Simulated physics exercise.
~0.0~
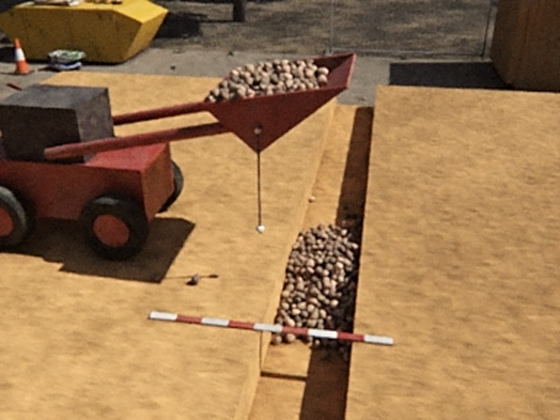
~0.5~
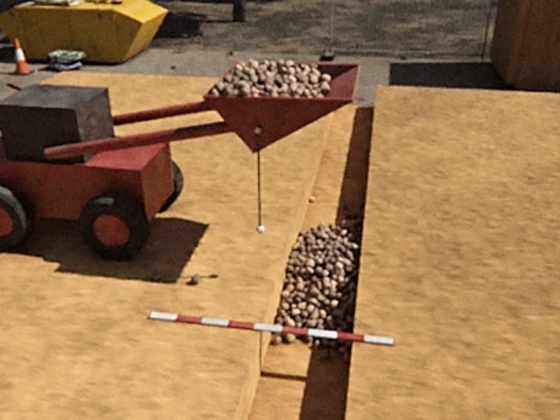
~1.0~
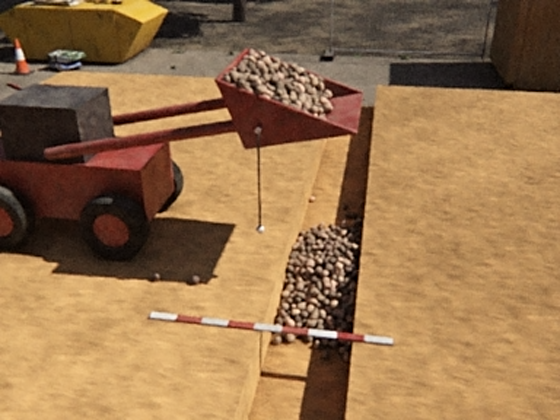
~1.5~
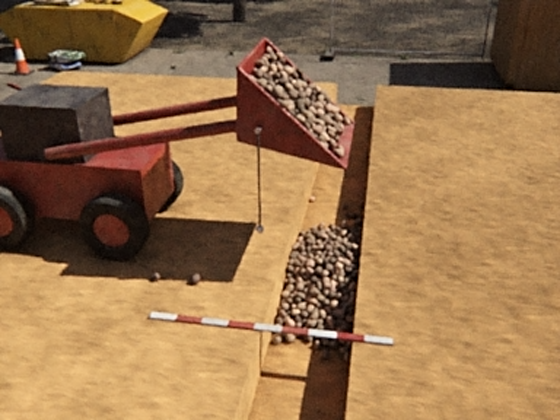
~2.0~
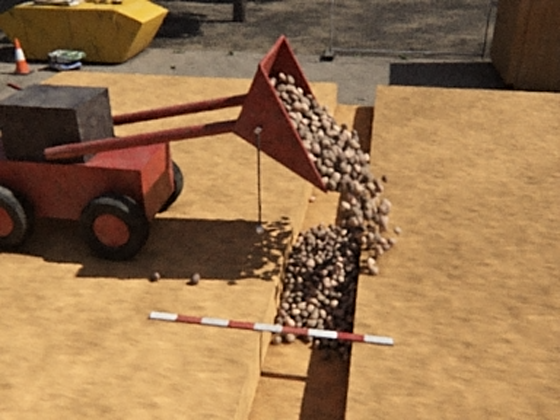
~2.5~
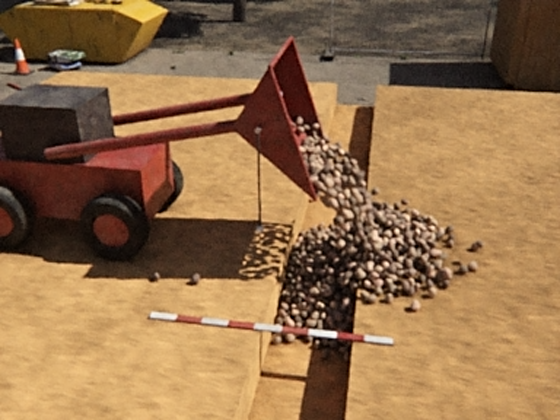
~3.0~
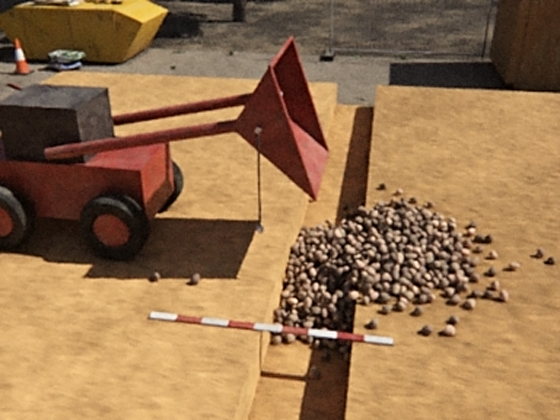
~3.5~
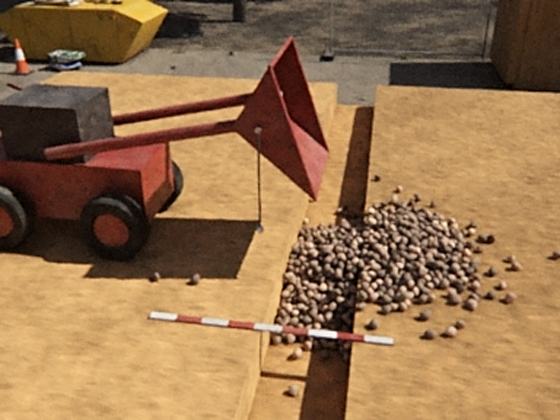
A red loader's bucket, heaped with round stones, tipped forward over a trench already partly filled with stones and emptied completely; some landed in the trench, but many spilled past it and spread across the ground on the right.
